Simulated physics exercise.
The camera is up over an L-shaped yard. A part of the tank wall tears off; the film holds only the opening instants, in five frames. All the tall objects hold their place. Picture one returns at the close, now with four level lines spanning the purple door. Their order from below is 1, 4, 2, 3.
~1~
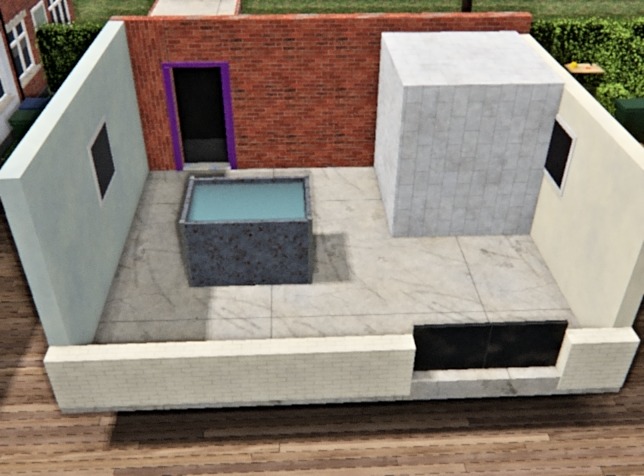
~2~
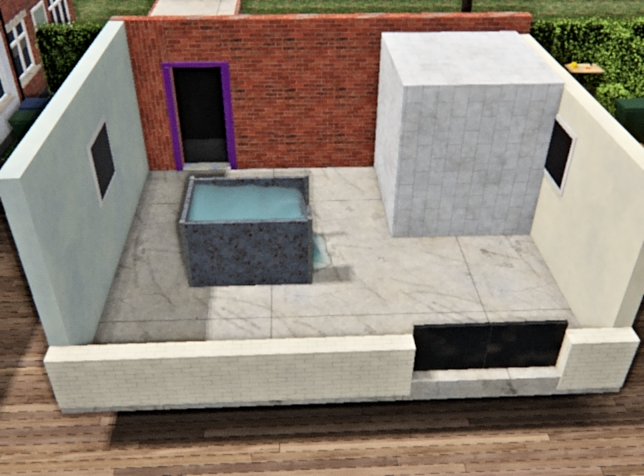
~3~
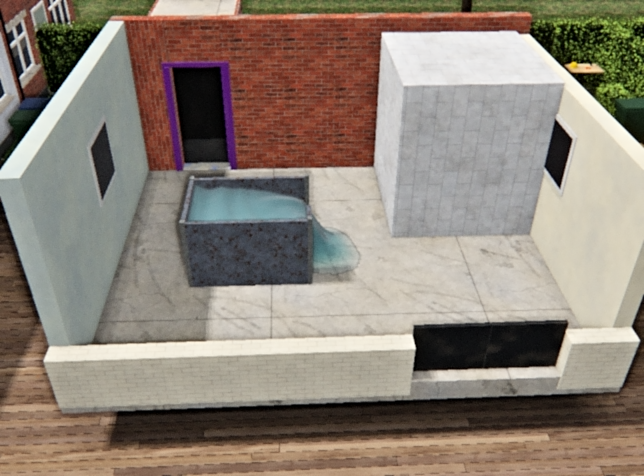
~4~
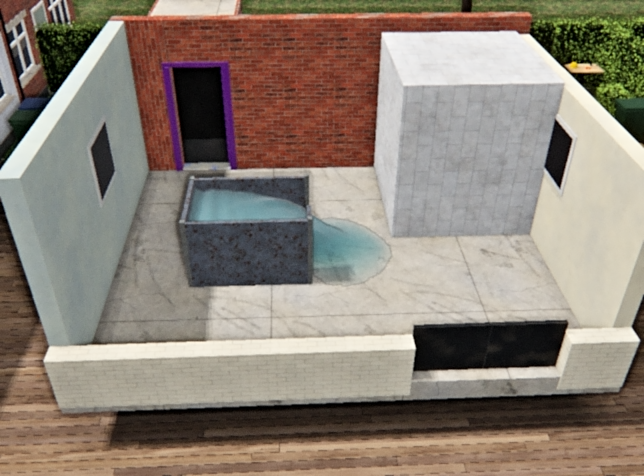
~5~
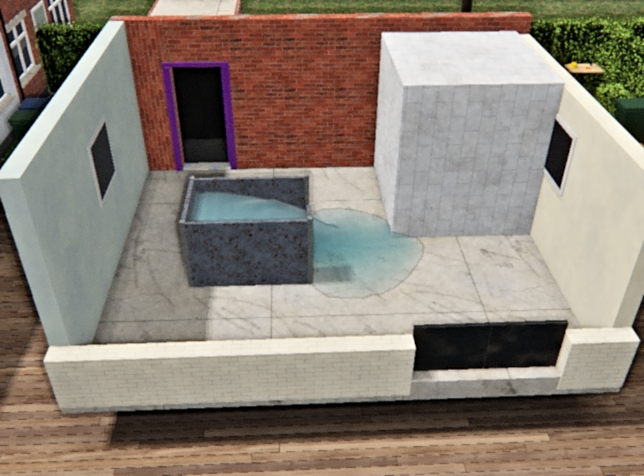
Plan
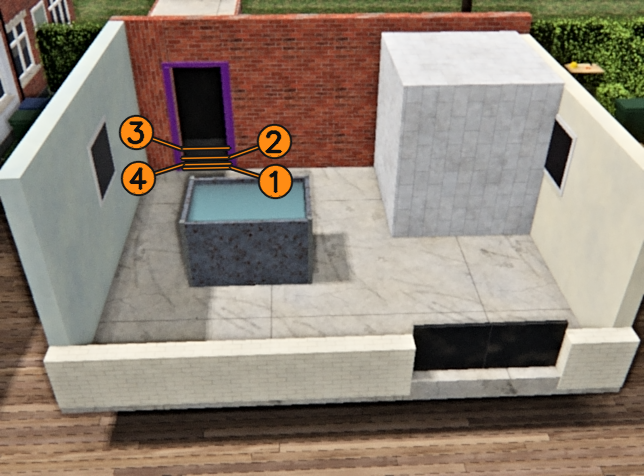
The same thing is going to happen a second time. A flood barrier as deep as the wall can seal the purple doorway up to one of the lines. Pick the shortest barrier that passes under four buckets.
Go for 1.
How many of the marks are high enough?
All of them.
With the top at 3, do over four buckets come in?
No, that is safe.
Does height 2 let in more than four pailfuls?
No.
In orange, 1 at (207, 168); 2 at (206, 157); 3 at (205, 148); 4 at (206, 164); from the bottom up 1, 4, 2, 3.
Choosing 1, a splash gets over, under a bucket.
Choosing 2, nothing gets over.
Choosing 3, nothing gets over.
Choosing 4, nothing gets over.
